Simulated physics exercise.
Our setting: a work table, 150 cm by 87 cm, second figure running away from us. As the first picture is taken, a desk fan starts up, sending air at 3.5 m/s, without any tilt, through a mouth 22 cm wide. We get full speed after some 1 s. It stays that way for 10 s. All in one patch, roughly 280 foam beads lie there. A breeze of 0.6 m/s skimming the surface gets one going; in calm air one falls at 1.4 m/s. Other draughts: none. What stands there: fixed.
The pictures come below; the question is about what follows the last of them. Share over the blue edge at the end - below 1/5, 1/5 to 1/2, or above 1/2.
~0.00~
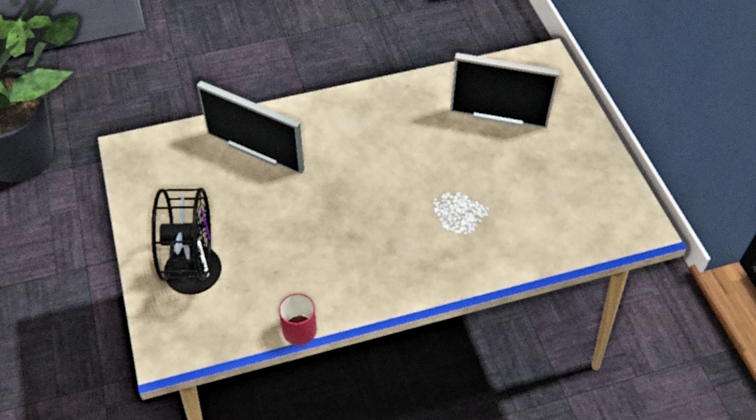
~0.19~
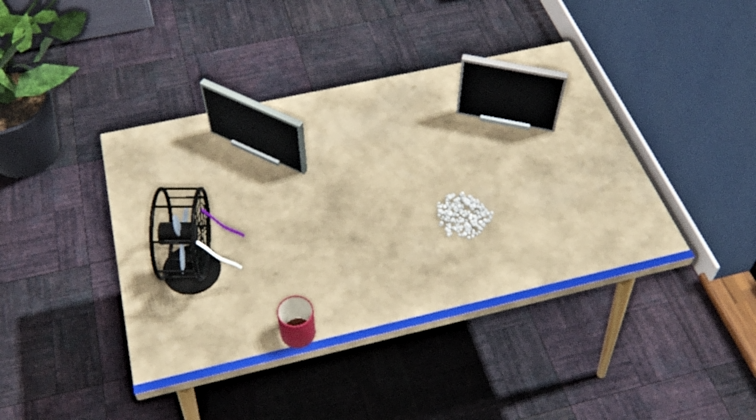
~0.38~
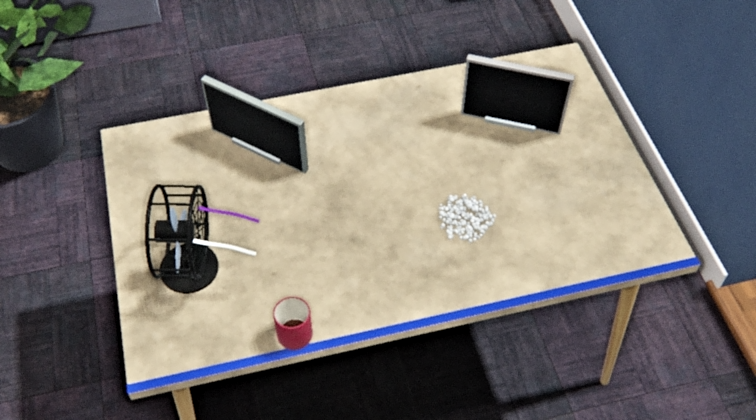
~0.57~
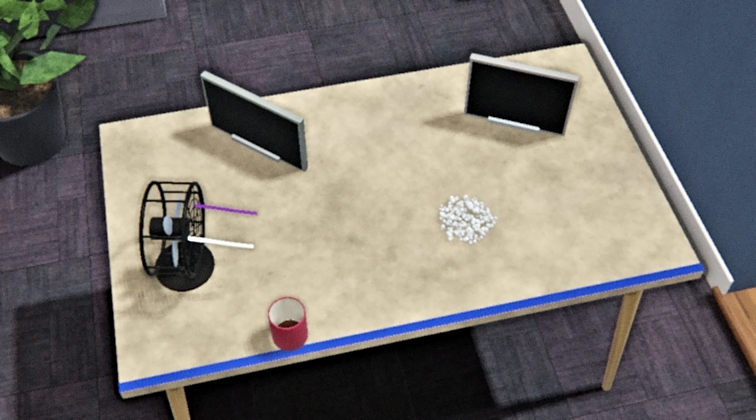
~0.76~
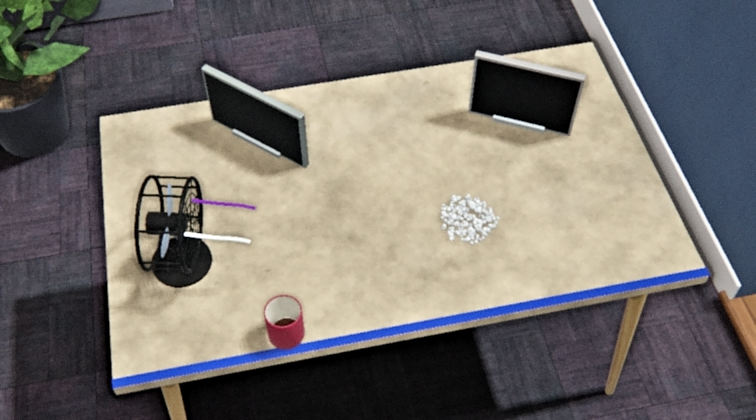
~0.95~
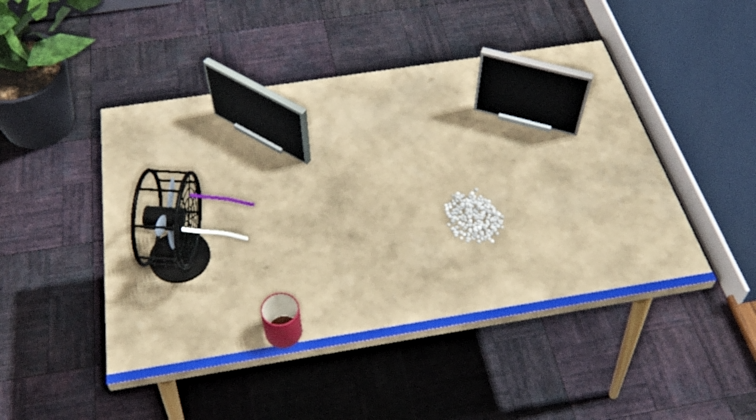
Below 1/5.
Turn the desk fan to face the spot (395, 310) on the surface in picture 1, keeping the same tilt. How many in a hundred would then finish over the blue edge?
Result: Approx. 0 percent.
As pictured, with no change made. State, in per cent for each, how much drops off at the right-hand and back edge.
Estimate: Right-hand ~ 50 %; back ~ 0 %.
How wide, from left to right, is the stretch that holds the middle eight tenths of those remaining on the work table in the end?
Roughly 40 cm from left to right.
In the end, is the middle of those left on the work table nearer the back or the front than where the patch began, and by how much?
The middle ends nearer the back side, some 20 cm from where the patch began.
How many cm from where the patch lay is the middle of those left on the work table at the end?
Distance: Approx. 35 cm.
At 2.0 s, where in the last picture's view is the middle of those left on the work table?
(557, 140).
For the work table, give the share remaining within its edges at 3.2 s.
I'd say close to 50 % are still there.
After 2.0 s, 64 % are on the move or not yet settled, 0 % are over the blue edge; the middle of those still in play is near (561, 140).
After 3.2 s, 6 % are on the move or not yet settled, 0 % are over the blue edge; the middle of those still in play is near (544, 139).
After 5.5 s, 6 % are on the move or not yet settled, 0 % are over the blue edge; the middle of those still in play is near (544, 139).
After 10.0 s, at the end, 0 % are over the blue edge; the middle of those still in play is near (544, 139).
